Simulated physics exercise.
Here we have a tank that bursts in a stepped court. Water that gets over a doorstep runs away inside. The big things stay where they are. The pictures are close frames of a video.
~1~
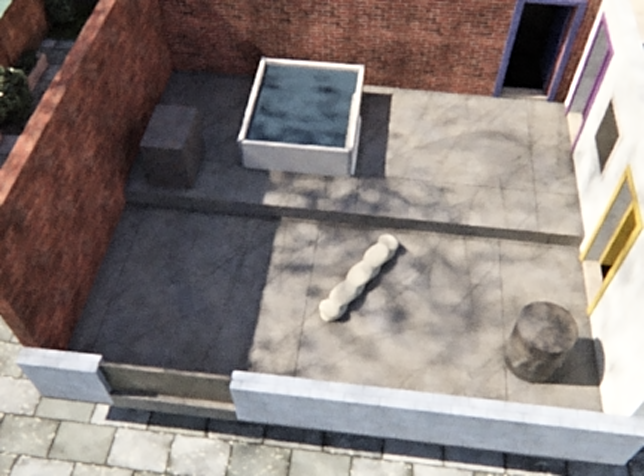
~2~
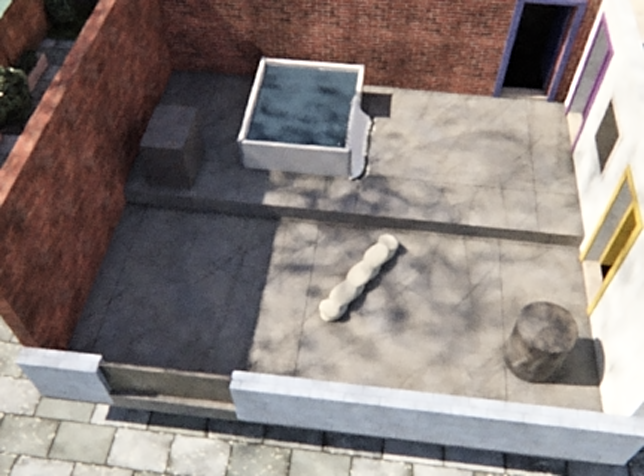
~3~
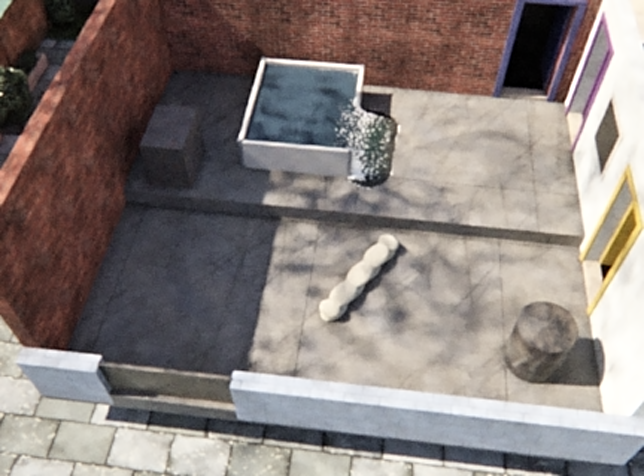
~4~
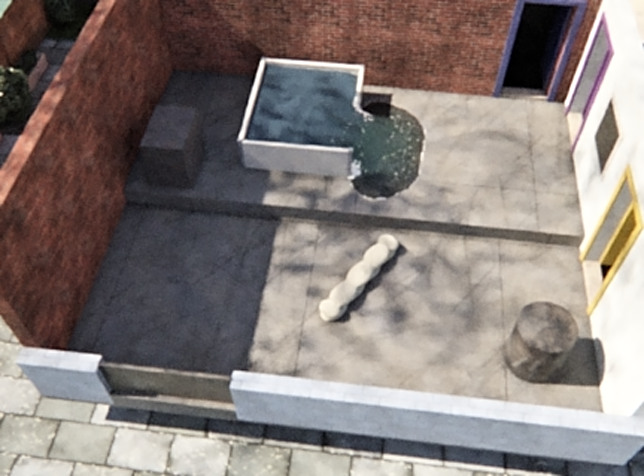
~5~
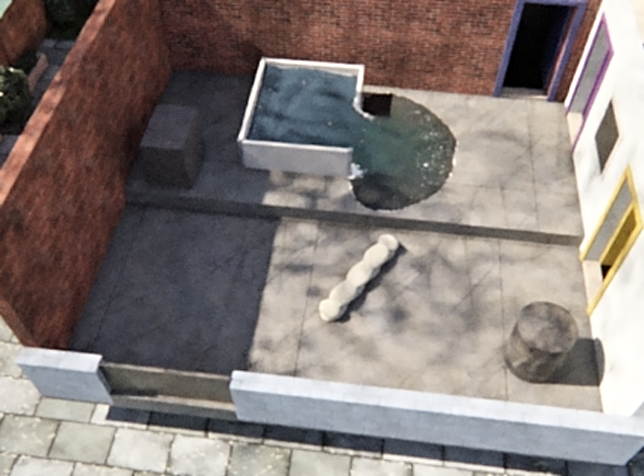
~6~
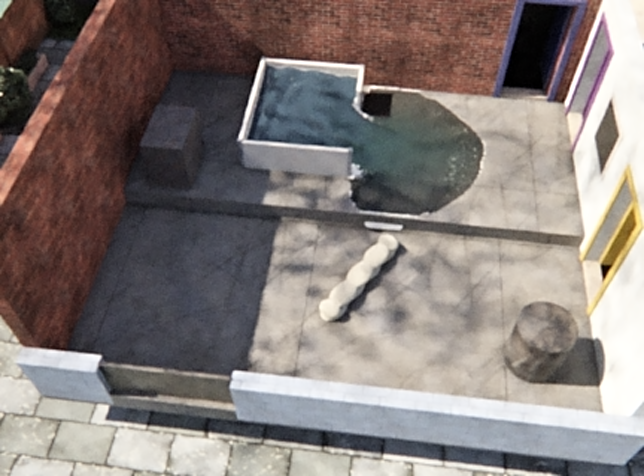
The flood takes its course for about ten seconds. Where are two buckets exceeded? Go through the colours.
The yellow door lets in a lot; the purple door lets in a lot; the blue door lets in a lot.
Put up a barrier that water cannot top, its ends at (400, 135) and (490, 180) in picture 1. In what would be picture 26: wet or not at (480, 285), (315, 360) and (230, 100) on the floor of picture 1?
One after the other: Flooded, clear, clear.
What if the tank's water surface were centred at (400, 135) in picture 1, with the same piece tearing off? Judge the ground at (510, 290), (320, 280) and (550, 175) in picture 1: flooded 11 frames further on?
In that order: Covered, clear, covered.
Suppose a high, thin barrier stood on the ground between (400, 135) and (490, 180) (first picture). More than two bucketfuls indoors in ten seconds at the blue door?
One by one: The blue one holds.
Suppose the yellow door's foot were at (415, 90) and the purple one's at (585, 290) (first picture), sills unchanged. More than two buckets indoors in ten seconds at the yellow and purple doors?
In short: The yellow door stays under; the purple door is over.
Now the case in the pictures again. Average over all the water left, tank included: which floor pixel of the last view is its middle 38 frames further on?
At about (455, 205).
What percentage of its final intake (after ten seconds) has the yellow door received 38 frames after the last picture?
About 75 per cent.
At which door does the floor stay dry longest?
Last comes the yellow one.
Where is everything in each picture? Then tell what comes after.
In the first picture, the open tank at (304, 106) is whole and still.
In the second picture, the front is at (357, 177), out from the gap at (352, 136).
In the third picture, the front is at (370, 183), out from the gap at (352, 138).
In the fourth picture, water pours out at (352, 138) and has run to (416, 123).
In the fifth picture, the front is at (452, 140), out from the gap at (352, 139).
In the sixth picture, water pours out at (352, 138) and has run to (478, 142).
A moment on, water covers 25 % of the floor; the yellow door not reached, the purple door wet at the sill, nothing in, the blue door not reached.
Next, water covers 35 % of the floor; the yellow door wet at the sill, nothing in, the purple door over two buckets in, the blue door wet at the sill, nothing in.
Then, water covers 40 % of the floor; the yellow door over two buckets in, the purple door far over two buckets in, the blue door under two buckets in.
Later, water covers 50 % of the floor; the yellow door over two buckets in, the purple door far over two buckets in, the blue door over two buckets in.
In the end, water covers 65 % of the floor; the yellow door far over two buckets in, the purple door far over two buckets in, the blue door over two buckets in.
